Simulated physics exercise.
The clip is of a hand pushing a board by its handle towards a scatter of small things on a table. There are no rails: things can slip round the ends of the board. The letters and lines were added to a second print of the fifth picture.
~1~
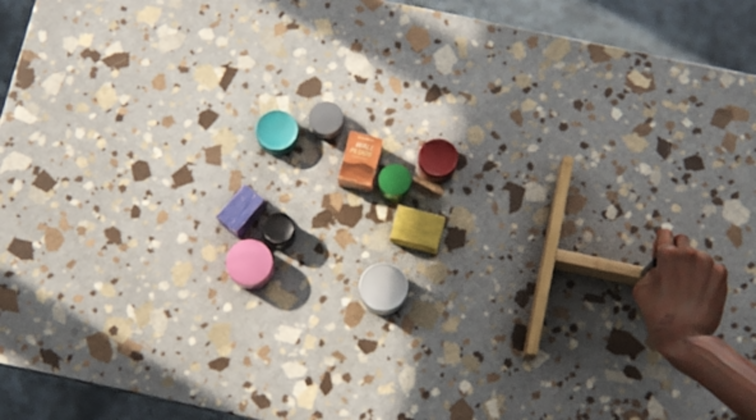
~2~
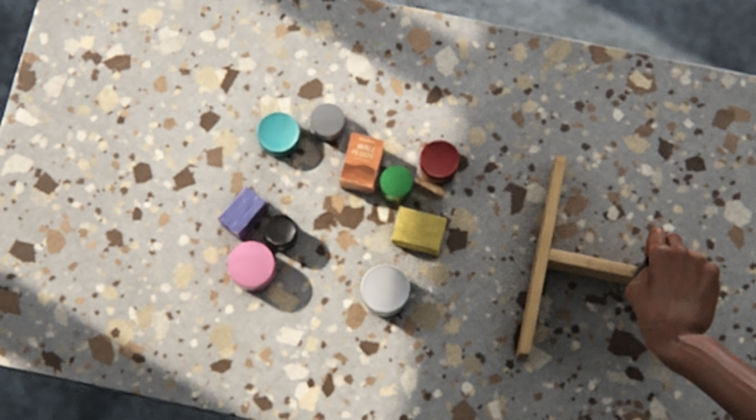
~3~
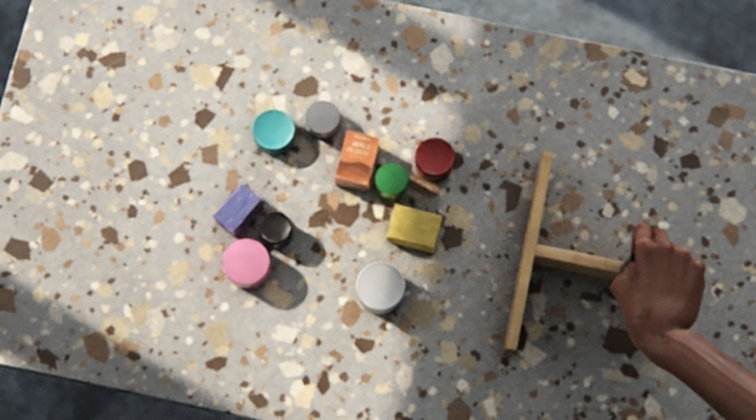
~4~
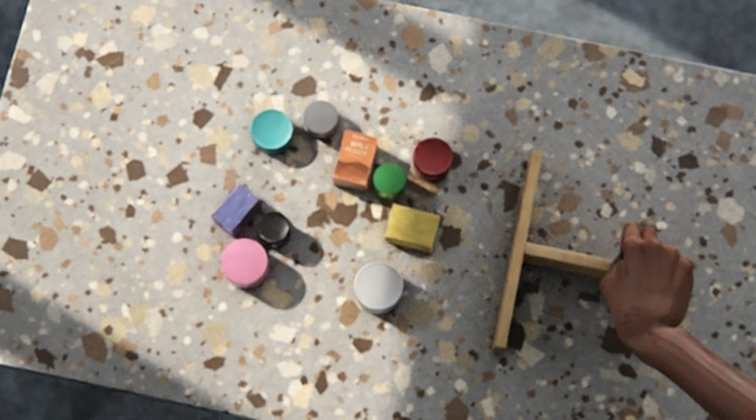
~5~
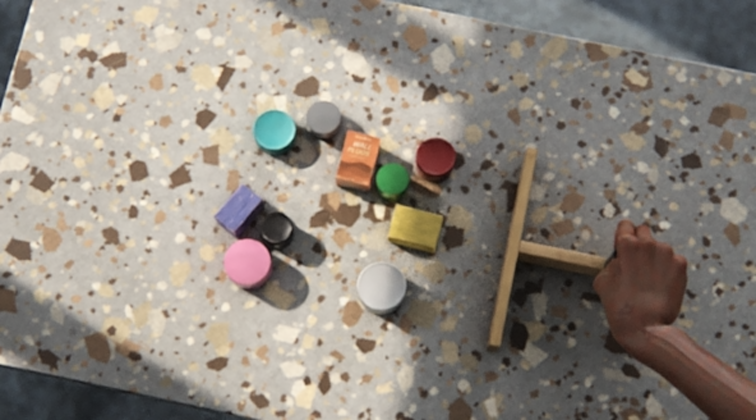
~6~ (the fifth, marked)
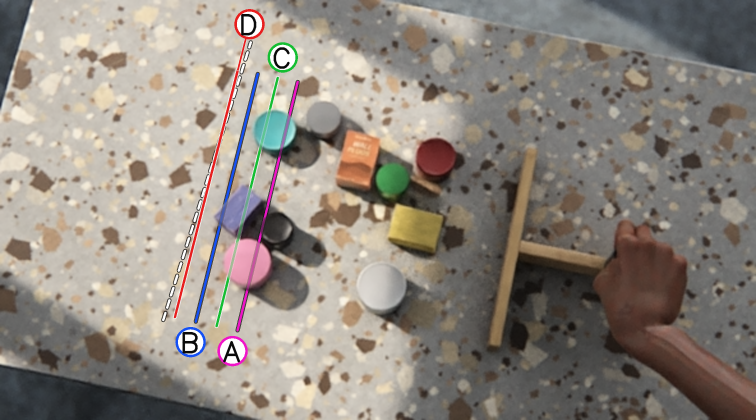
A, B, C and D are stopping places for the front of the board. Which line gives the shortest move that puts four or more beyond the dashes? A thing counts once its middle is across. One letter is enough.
Line C.
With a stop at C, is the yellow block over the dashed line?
By then, no.
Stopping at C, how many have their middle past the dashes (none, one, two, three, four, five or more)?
It has four across.
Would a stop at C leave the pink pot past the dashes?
Yes.
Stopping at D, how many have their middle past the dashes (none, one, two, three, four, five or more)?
It has five or more across.
On the marked copy, A at (268, 203); B at (228, 195); C at (248, 199); D at (207, 191); the dashed line at (208, 177).
Taking C. A third of the way, board (419, 225); blue block (240, 212); turquoise jar (275, 133); none across.
Two thirds of the way, board (322, 205); turquoise jar (240, 131); blue block (240, 212); none across.
When it is over, board (249, 190); turquoise jar (169, 126); pink pot (160, 258); four across.
As for the rest, A gets only one across; B gets five across, but is farther than needed; D gets nine across, but is farther than needed.
